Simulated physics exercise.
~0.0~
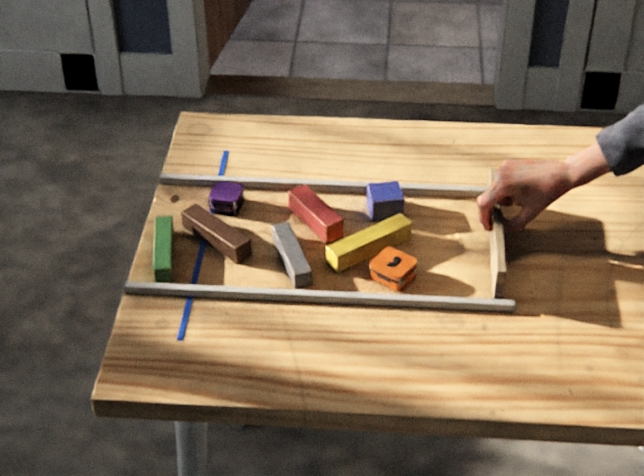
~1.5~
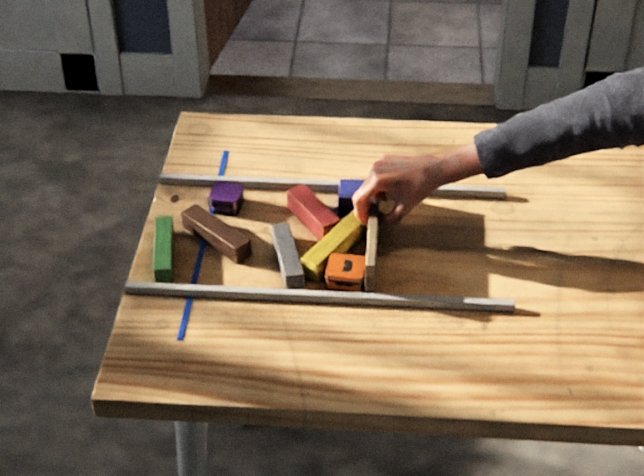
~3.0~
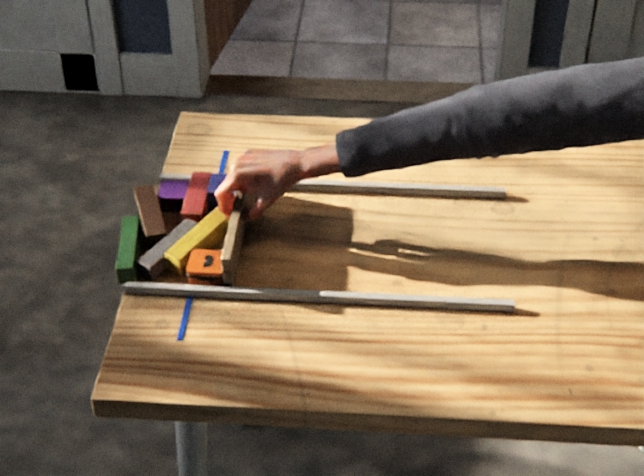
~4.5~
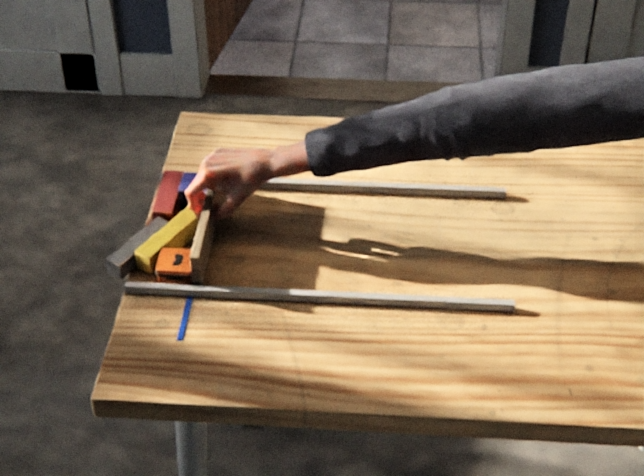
A hand at the right grips an upright wooden board on a light wooden table, seen from above at an angle, with two grey rails running across it. Between the rails lie eight coloured blocks, with green at the far left, purple and brown near a blue tape mark, grey, red and yellow in the middle, and blue and orange nearer the board. The hand slides the board left, gathering the nearer blocks while the green, purple and brown ones stay put. Then the whole group bunches at the left edge. Finally the green, purple and brown blocks are gone from view, and the grey one juts over the edge.
